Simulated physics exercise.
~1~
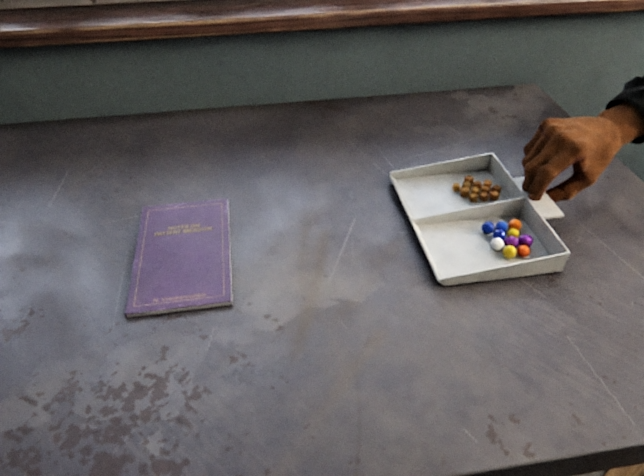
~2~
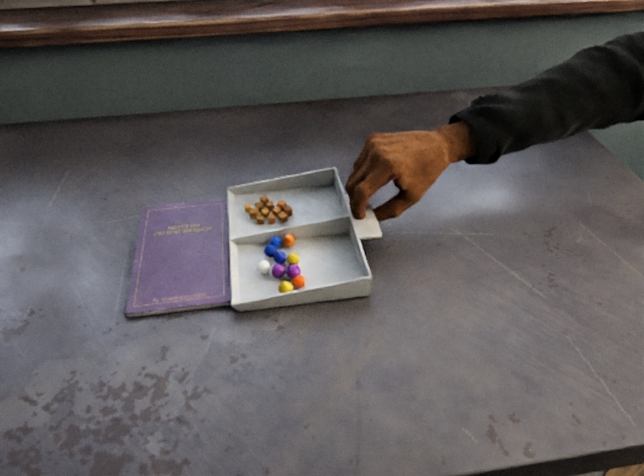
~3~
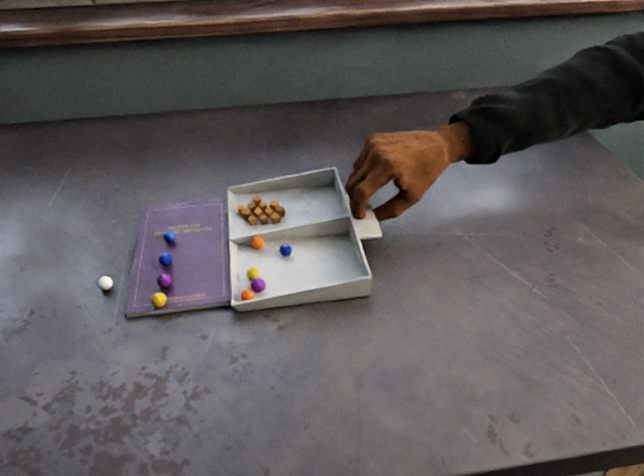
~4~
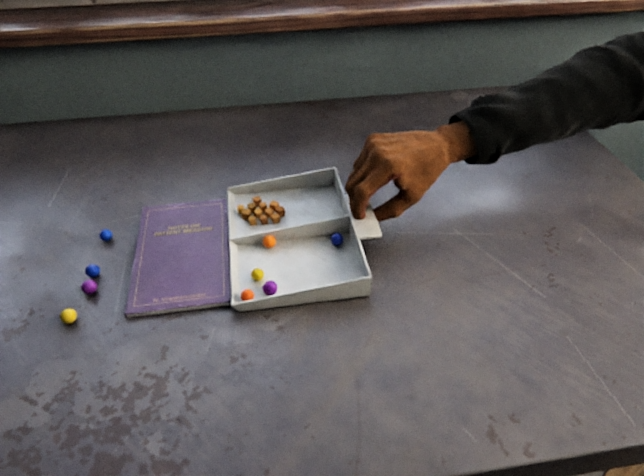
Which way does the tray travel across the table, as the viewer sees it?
The tray travels to the left, guided by the hand until it reaches the thin purple book.
